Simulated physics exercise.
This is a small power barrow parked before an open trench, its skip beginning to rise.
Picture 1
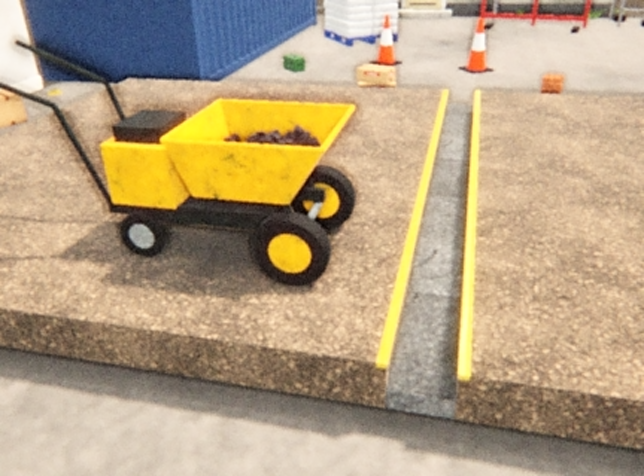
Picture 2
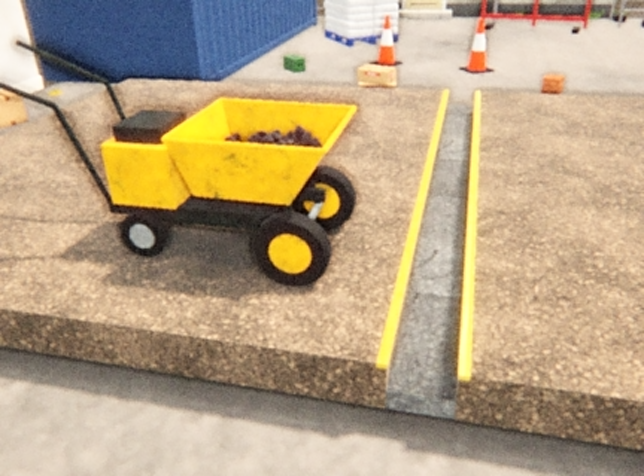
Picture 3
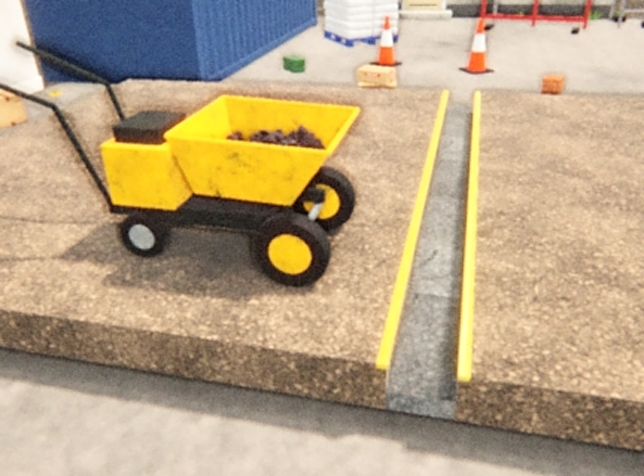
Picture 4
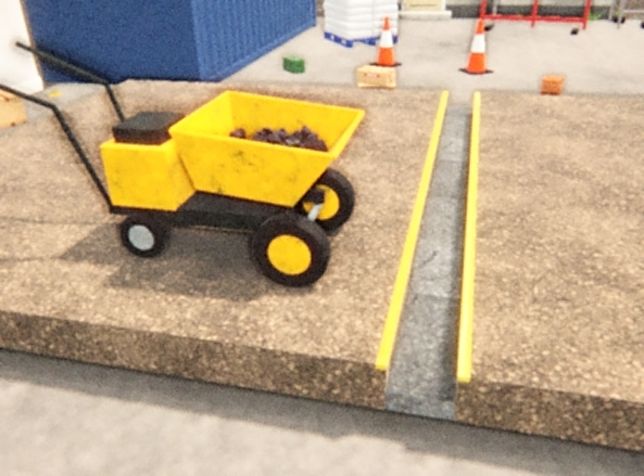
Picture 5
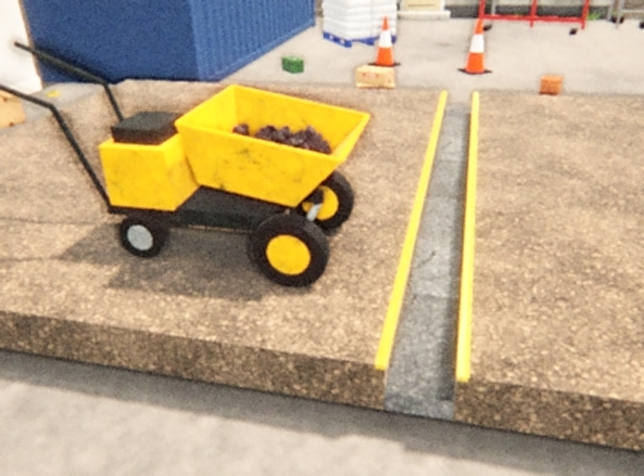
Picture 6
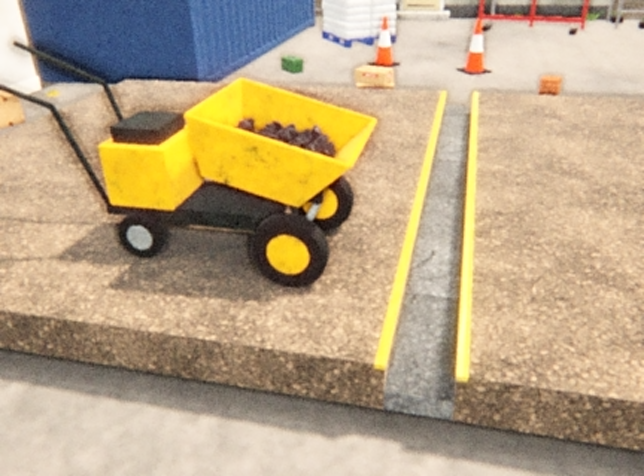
To begin with, a yellow power barrow loaded with dark lumps stands on a raised gritty slab, left of a narrow grey trench edged with yellow strips, its skip level. The skip then slowly tilts forward a little, its lip reaching slightly right and down, while the wheels stay put.
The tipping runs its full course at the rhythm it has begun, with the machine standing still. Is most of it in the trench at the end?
In the trench: More than half.
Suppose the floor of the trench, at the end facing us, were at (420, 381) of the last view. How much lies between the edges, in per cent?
About 70 per cent.
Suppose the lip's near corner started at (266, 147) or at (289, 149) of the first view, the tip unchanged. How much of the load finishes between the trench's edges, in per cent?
About 30 and 60 per cent.
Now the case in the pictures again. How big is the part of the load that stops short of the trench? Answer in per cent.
About 0 per cent.
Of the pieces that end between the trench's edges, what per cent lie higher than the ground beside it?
It comes to 15 per cent or so.
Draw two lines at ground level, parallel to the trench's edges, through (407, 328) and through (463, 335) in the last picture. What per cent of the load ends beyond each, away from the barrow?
In turn 60 and 0 in a hundred.
Just after the last frame, skip tipped well over; every one in the skip.
A moment on, skip tipped steeply; almost all in the skip; just a few in or heaped over the trench; just a few falling.
Further on, skip tipped right over; roughly half in the skip; roughly half in or heaped over the trench.
When it is over, skip tipped right over; roughly a quarter in the skip; the larger part in or heaped over the trench; not one beyond it.
